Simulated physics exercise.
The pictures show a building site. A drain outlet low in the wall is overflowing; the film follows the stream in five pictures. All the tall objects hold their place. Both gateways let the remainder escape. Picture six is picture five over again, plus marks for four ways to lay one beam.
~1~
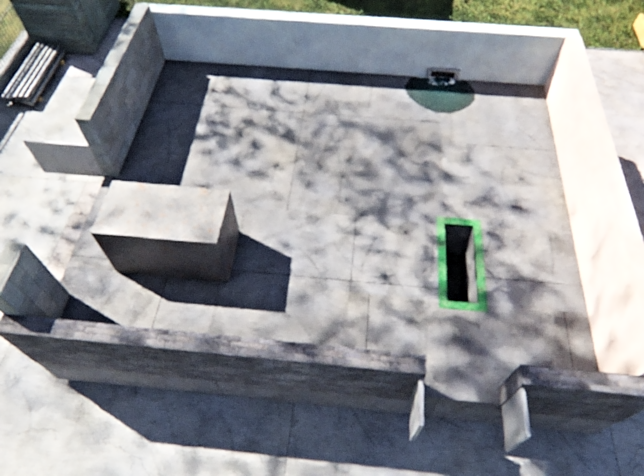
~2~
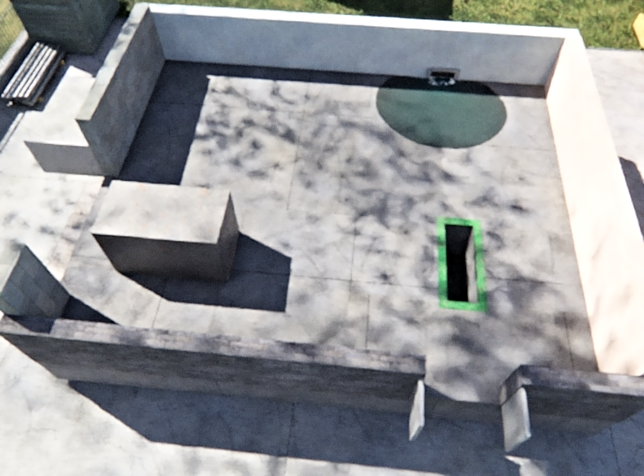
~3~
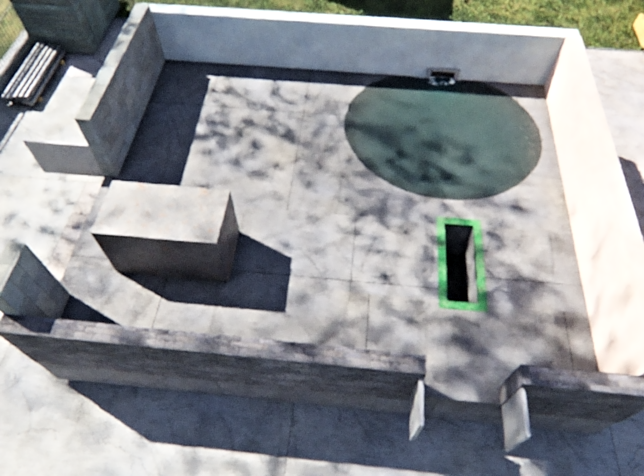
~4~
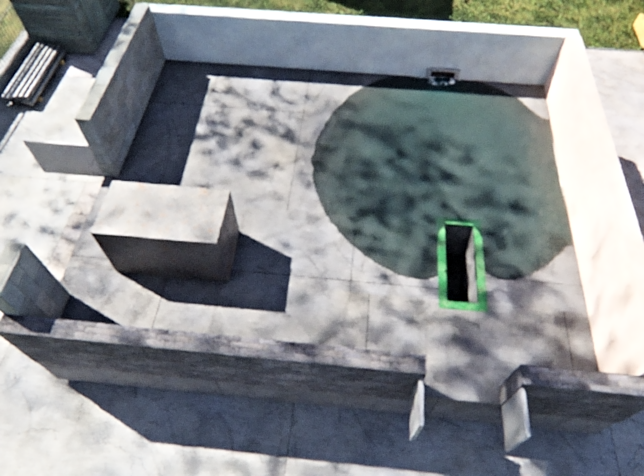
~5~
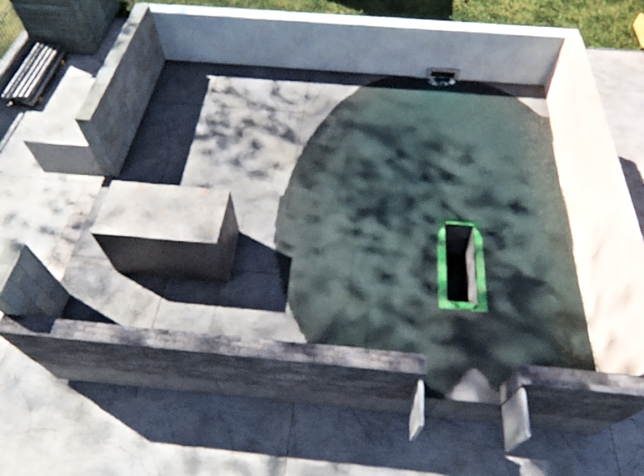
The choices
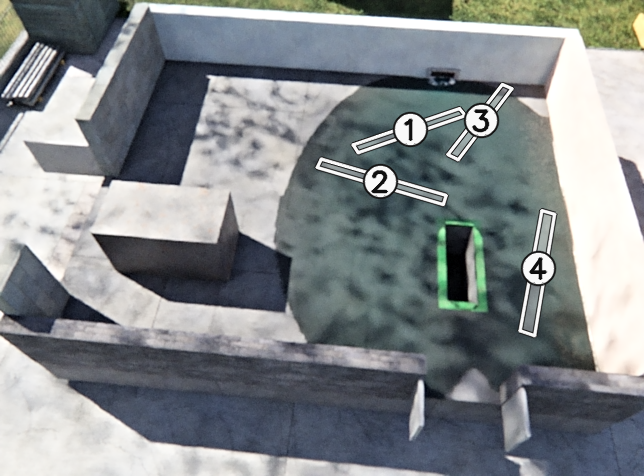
A walled concrete yard sat in patchy sunlight as a greenish pool of water spread from the outlet at the back wall, reached the green-edged drain, then surrounded it and neared the front wall.
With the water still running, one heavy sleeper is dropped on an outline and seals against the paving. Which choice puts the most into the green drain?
Best: 4.
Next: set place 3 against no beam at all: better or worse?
Place 3 is worse.
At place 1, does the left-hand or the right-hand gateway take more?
The right one.
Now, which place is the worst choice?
1 it is.
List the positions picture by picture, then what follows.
Outfall at (443, 74); green drain at (461, 262); open gate at (457, 382); open gate at (96, 231); 2 % of the ground under water, visible out to (458, 107); green drain still dry, in the first picture.
In the second picture, 8 % of the ground under water, visible out to (419, 140); green drain still dry.
In the third picture, 18 % of the ground under water, visible out to (401, 187); green drain still dry.
In the fourth picture, 32 % of the ground under water, visible out to (525, 273); green drain taking water.
In the fifth picture, 49 % of the ground is wet; green drain taking water.
In white, 1 from (355, 148) to (462, 112); 2 from (319, 163) to (444, 199); 3 from (453, 157) to (507, 86); 4 from (527, 333) to (548, 212).
If 1 is chosen, about 10 % of the stream goes into the green drain, about 84 % out by the gates.
If 2 is chosen, about 19 % of the stream goes into the green drain, about 75 % out by the gates.
If 3 is chosen, about 20 % of the stream goes into the green drain, about 73 % out by the gates.
If 4 is chosen, about 33 % of the stream goes into the green drain, about 59 % out by the gates.
